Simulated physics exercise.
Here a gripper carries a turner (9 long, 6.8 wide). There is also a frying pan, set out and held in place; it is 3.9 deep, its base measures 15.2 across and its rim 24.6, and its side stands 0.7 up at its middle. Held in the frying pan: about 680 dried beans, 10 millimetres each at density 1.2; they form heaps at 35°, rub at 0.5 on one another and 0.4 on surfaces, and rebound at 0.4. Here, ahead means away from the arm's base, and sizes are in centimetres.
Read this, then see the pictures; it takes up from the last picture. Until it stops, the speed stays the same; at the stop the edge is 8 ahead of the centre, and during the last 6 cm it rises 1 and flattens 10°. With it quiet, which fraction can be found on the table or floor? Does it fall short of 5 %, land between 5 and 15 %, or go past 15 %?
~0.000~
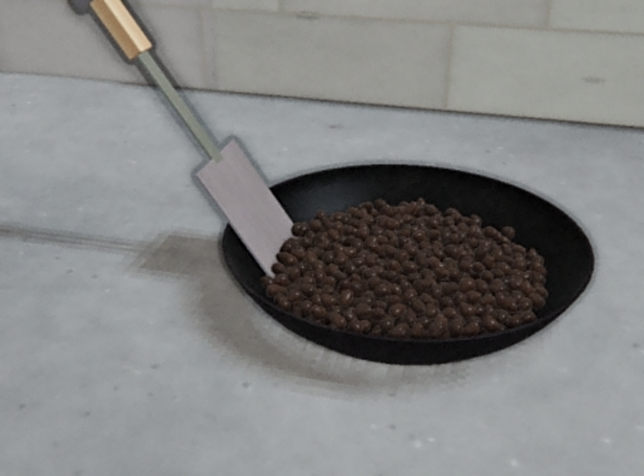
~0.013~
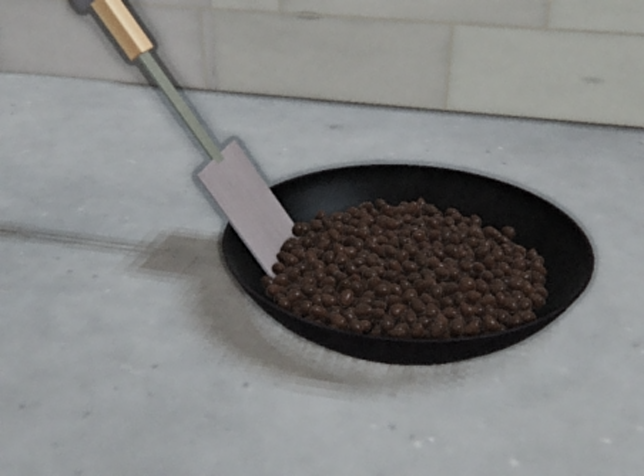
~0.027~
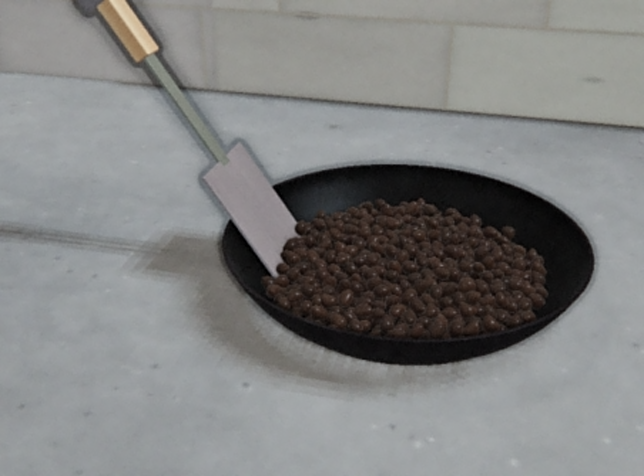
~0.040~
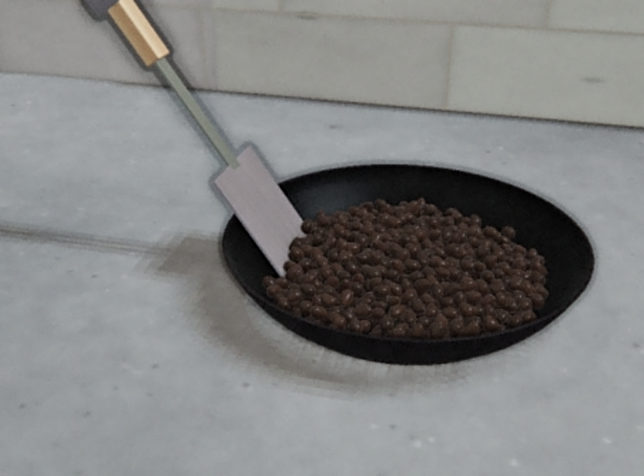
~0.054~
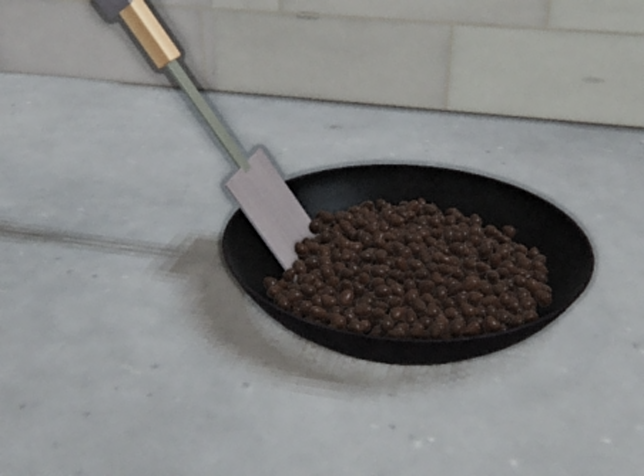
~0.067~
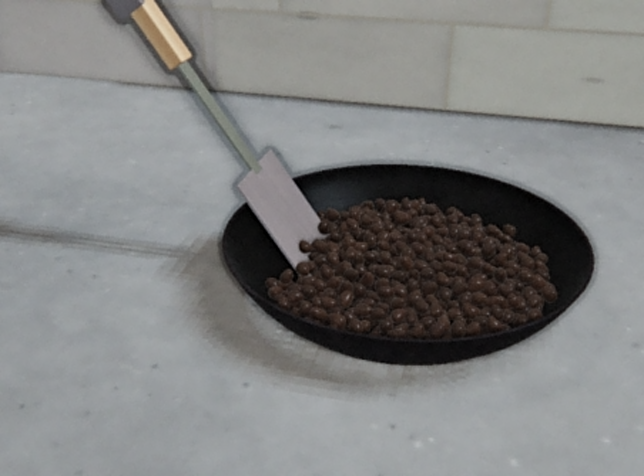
It lands between 5 and 15 %.
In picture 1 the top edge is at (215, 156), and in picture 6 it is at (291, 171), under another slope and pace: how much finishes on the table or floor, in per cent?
Around 25 per cent finishes on the table or floor.
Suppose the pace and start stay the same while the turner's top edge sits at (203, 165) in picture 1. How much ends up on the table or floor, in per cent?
10 percent or so.
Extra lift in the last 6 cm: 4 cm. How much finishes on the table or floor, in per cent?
Some 10 in a hundred.
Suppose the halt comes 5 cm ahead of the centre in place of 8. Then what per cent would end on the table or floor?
Near 0 per cent.
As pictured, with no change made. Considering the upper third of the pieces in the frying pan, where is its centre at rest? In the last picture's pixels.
Somewhere near (531, 253) in the last picture.
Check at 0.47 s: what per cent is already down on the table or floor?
I'd put it at around 10 per cent.
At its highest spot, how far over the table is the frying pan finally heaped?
6.0 cm.
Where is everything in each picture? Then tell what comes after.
The first picture shows turner top edge at (215, 156), sloping 55°; upper third of the load around (399, 256), from x 270 to 540, top at y 205; 679 in the frying pan.
The second picture shows turner top edge at (216, 157), sloping 55°; upper third of the load around (399, 256), from x 270 to 540, top at y 205.
The third picture shows turner top edge at (222, 159), sloping 55°; upper third of the load around (399, 256), from x 270 to 540, top at y 205.
The fourth picture shows turner top edge at (232, 163), sloping 55°; upper third of the load around (399, 254), from x 270 to 540, top at y 205.
The fifth picture shows turner top edge at (243, 165), sloping 55°; upper third of the load around (402, 254), from x 270 to 545, top at y 205.
The sixth picture shows turner top edge at (254, 167), sloping 55°; upper third of the load around (406, 254), from x 275 to 550, top at y 205; 679 in the frying pan.
After 0.15 s, sloping 55°, highest piece 4 above the table; 679 in the frying pan.
After 0.23 s, sloping 51°, highest piece 6 above the table; 679 in the frying pan.
After 0.47 s, sloping 45°, highest piece 6 above the table; 611 in the frying pan, 66 on the table or floor, 2 on the blade or in flight.
After 1.52 s, sloping 45°, highest piece 6 above the table; 610 in the frying pan, 69 on the table or floor.
At rest, 610 in the frying pan, 69 on the table or floor. That is 10 % on the table or floor.
